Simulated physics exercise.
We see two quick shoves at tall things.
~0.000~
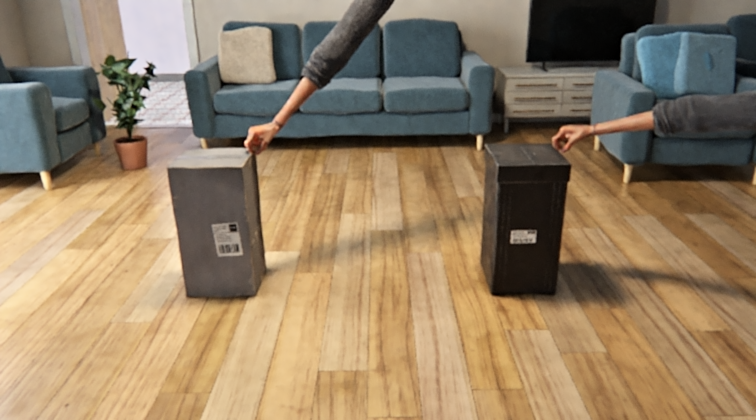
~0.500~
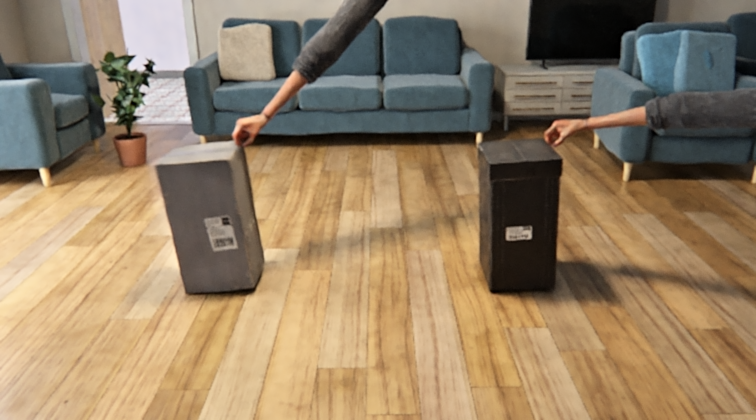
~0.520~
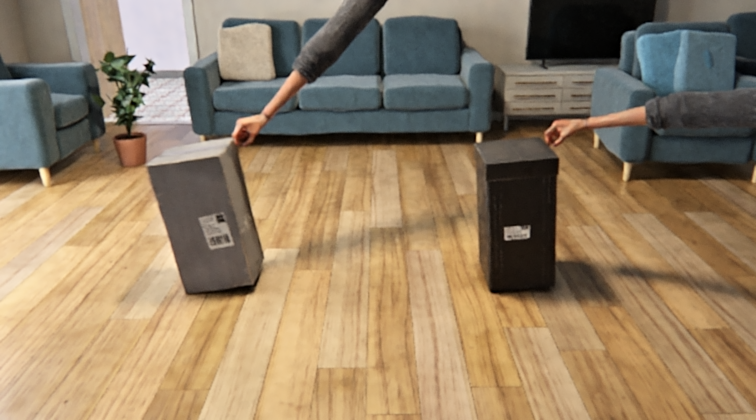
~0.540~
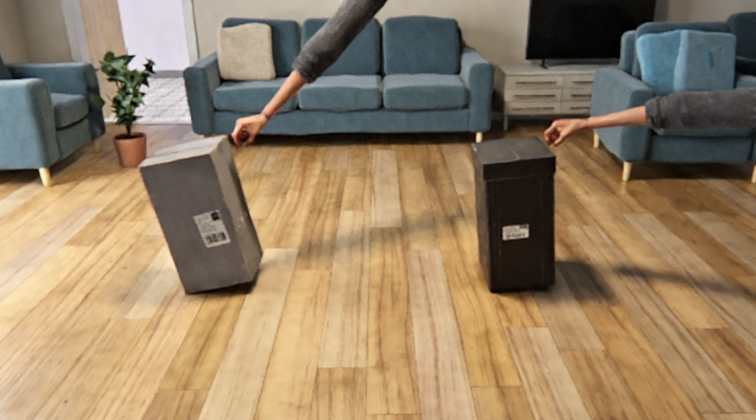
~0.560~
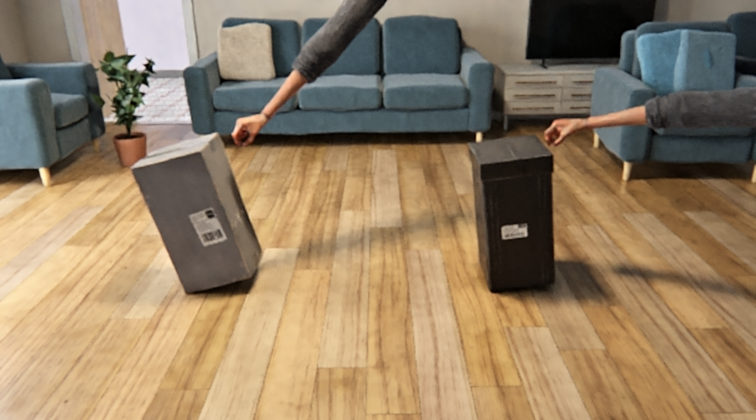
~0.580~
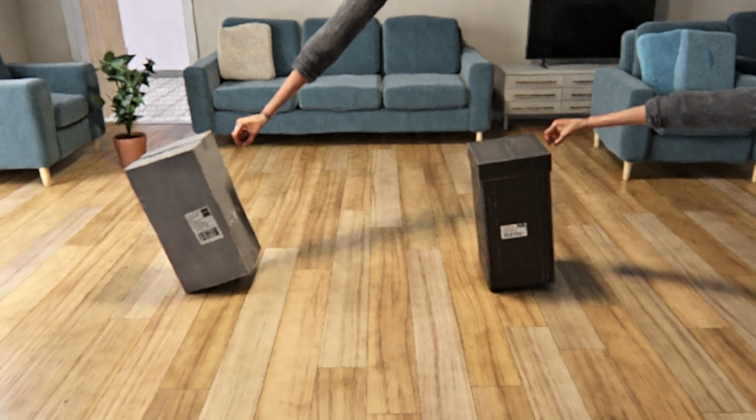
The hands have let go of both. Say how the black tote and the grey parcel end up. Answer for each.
The black tote returns to its base; the grey parcel goes down on its side.
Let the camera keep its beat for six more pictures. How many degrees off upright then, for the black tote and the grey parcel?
About 8° and 35°.
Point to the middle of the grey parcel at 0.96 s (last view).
Roughly at (127, 239).
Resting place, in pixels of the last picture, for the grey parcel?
At about (122, 250).
After 0.78 s, black tote 6° off upright near (513, 213); grey parcel 44° off upright near (162, 215).
After 0.96 s, black tote 4° off upright near (525, 214); grey parcel 79° off upright near (127, 239).
At rest (2.4 s), the black tote settles on its feet, near (520, 216); the grey parcel topples, near (122, 250).
